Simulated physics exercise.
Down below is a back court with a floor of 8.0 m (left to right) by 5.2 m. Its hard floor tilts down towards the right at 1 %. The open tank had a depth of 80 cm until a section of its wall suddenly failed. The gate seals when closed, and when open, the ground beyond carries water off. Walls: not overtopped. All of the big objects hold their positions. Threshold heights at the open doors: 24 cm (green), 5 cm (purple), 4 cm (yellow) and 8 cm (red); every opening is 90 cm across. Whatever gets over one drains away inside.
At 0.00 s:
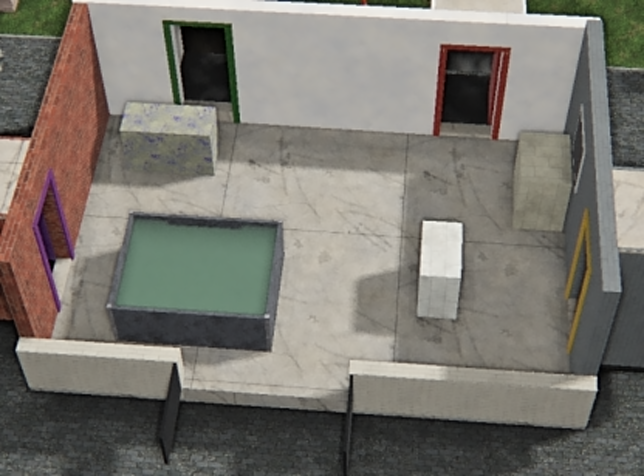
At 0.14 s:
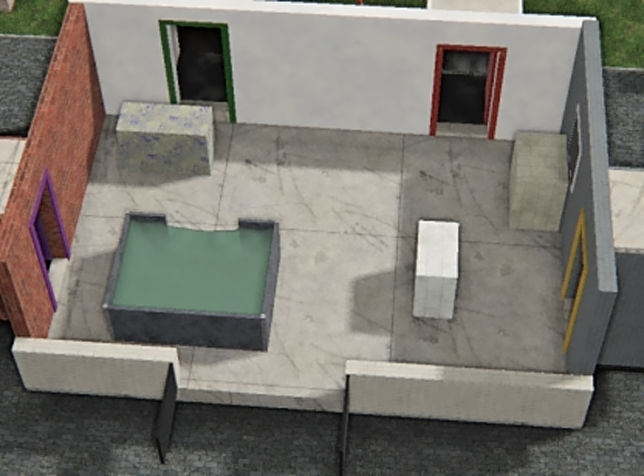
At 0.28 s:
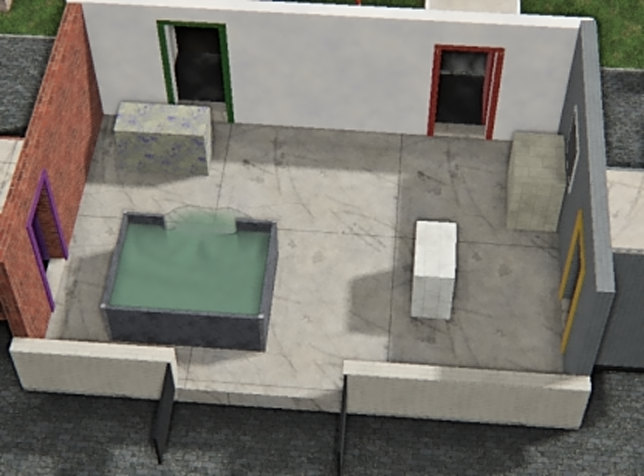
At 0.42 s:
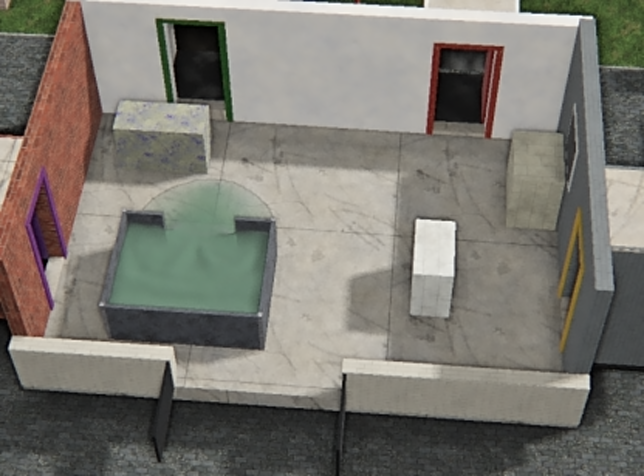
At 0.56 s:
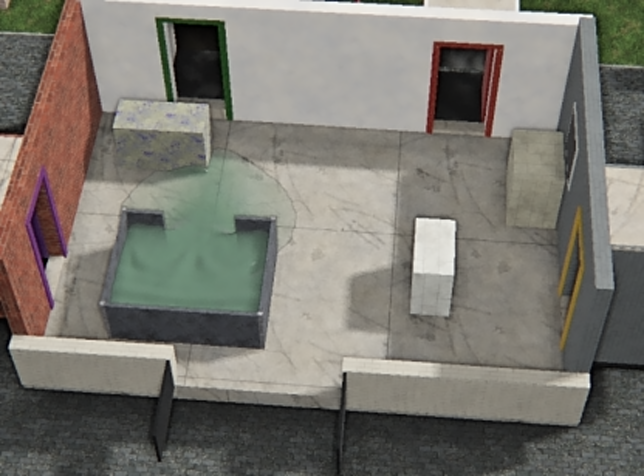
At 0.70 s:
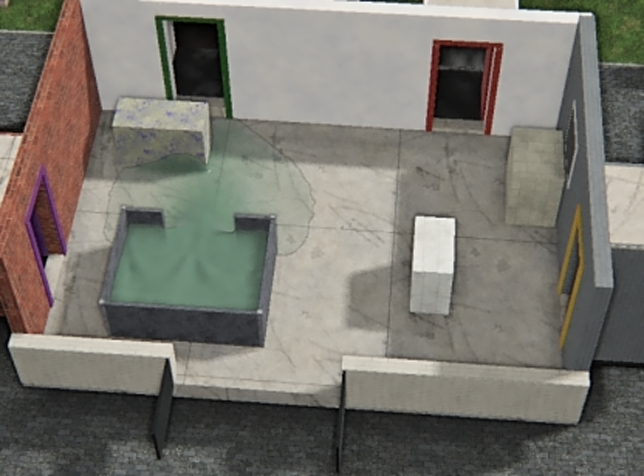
In a walled back court with coloured door surrounds, still green water fills an open tank beside a few large blocks. A gap appears in the tank's far side, and water pours through it, fanning across the pale floor toward the back wall and spreading around the nearby speckled block.
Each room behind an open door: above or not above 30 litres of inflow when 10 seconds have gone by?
Green door: Not above, purple door: Above, yellow door: Above, red door: Above.
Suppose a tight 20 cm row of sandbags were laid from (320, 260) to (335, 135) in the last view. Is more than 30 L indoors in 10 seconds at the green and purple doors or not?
Note - green: Limit held; purple: Limit exceeded.
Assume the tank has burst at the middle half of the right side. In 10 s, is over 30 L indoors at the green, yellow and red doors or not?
Result: Green limit not passed, yellow limit passed, red limit passed.
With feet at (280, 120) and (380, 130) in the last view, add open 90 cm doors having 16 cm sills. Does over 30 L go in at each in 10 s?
Door 1: Limit broken; door 2: Limit not reached.
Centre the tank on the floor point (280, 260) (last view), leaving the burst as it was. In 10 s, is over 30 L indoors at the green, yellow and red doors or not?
Lab note: Vs limit, green door limit held; yellow door limit broken; red door limit broken.
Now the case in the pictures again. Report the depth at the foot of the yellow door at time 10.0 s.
Roughly 13.0 centimetres.
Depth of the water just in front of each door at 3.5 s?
In centimetres - green: 18, purple: 4, yellow: 0, red: 7.
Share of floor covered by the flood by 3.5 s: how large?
Around 55 per cent.
After 1.4 s water covers 25 % of the floor and is deepest (46 cm) near (192, 179); green door 15 cm at the sill, 4 L in, purple door not reached, yellow door not reached, red door not reached.
After 2.2 s water covers 40 % of the floor and is deepest (35 cm) near (192, 179); green door 16 cm at the sill, 6 L in, purple door 4 cm at the sill, 0 L in, yellow door not reached, red door 8 cm at the sill, 0 L in.
After 3.5 s water covers 55 % of the floor and is deepest (34 cm) near (553, 139); green door 18 cm at the sill, 6 L in, purple door 4 cm at the sill, 0 L in, yellow door not reached, red door 7 cm at the sill, 1 L in.
After 6.0 s water covers 80 % of the floor and is deepest (20 cm) near (533, 169); green door 15 cm at the sill, 7 L in, purple door 6 cm at the sill, 1 L in, yellow door 7 cm at the sill, 5 L in, red door 13 cm at the sill, 13 L in.
After 10.0 s water covers 95 % of the floor and is deepest (16 cm) near (544, 162); green door 6 cm at the sill, 7 L in, purple door 9 cm at the sill, 54 L in, yellow door 13 cm at the sill, 65 L in, red door 13 cm at the sill, 73 L in.
